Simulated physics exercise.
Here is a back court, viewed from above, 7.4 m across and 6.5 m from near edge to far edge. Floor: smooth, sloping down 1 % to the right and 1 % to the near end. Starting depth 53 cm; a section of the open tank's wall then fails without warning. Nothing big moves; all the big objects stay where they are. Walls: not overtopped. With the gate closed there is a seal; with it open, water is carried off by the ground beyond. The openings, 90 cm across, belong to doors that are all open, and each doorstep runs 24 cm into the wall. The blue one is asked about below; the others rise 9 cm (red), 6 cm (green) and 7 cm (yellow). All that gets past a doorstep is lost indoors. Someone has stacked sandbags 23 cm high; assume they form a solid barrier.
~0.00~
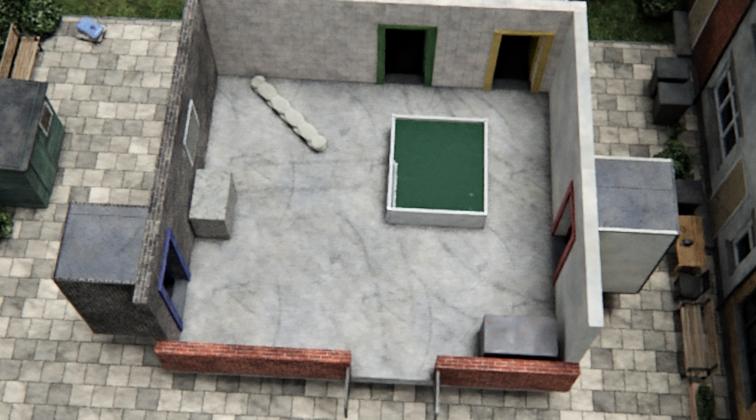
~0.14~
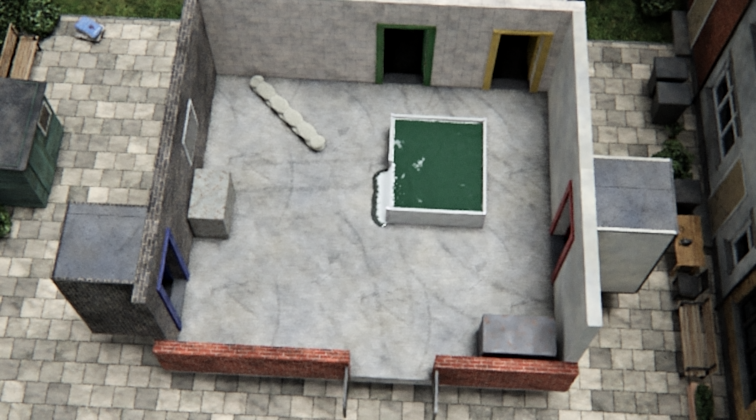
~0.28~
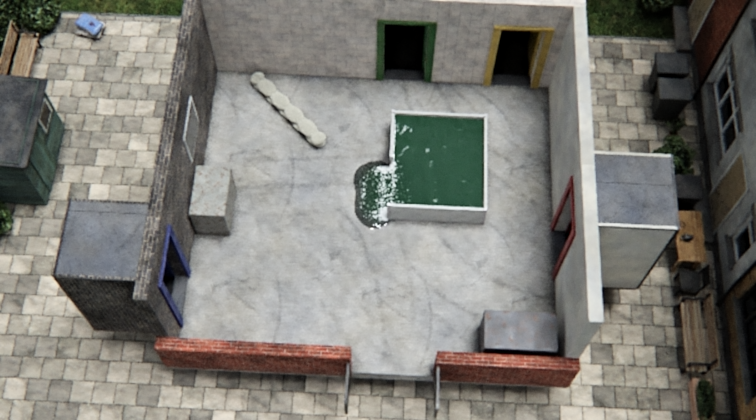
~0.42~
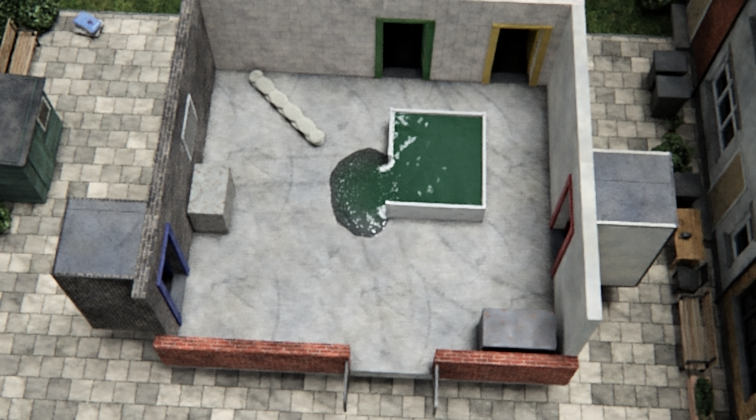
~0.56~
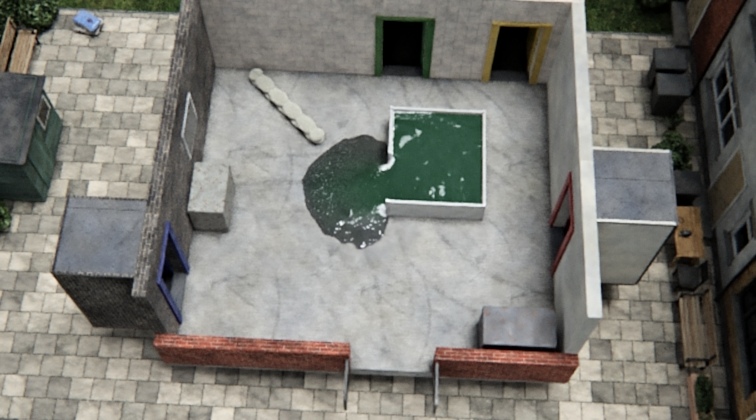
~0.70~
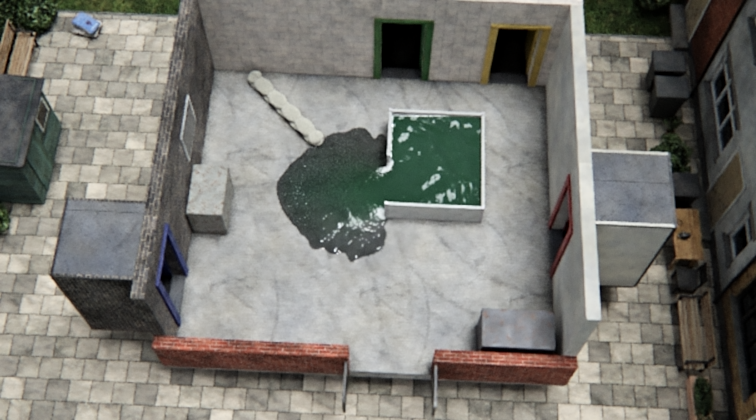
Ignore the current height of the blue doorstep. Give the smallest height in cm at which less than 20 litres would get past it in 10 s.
Close to 10.5 cm is just enough.
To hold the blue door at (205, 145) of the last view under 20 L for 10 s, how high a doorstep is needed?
Minimum: About 14.0 cm.
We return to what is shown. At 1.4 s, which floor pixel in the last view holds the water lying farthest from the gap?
Lab note: Front tip approx. at (200, 177).
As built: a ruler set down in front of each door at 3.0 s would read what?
Door by door, in centimetres - red 0, blue 14, green 0, yellow 0.
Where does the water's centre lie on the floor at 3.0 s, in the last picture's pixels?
Around (345, 193).
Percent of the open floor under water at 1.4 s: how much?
I'd say near 20 percent is wet.
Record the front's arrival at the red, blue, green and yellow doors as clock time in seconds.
Arrival times - red: 9.0 s; blue: 2.2 s; green: 5.0 s; yellow: 9.5 s.
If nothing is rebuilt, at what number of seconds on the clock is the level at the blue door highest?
Peak time: About 2.8 s.
After 1.4 s water covers 20 % of the floor, deepest (29 cm) near (378, 201); it has not reached the blue door.
After 3.0 s water covers 45 % of the floor, deepest (37 cm) near (176, 349); 14 cm at the blue door, 2 litres in over its 12 cm doorstep.
After 10.0 s water covers 80 % of the floor, deepest (12 cm) near (259, 354); 8 cm at the blue door, 11 litres in over its 12 cm doorstep.
At the blue door as built, the water arrived by 2.2 s and peaked near 16 cm at 2.8 s.
With a doorstep of 9.5 cm, 32 litres would have come in within the 10 s; with 12.5 cm, 8 litres. So under 20 litres takes about 10.5 cm.
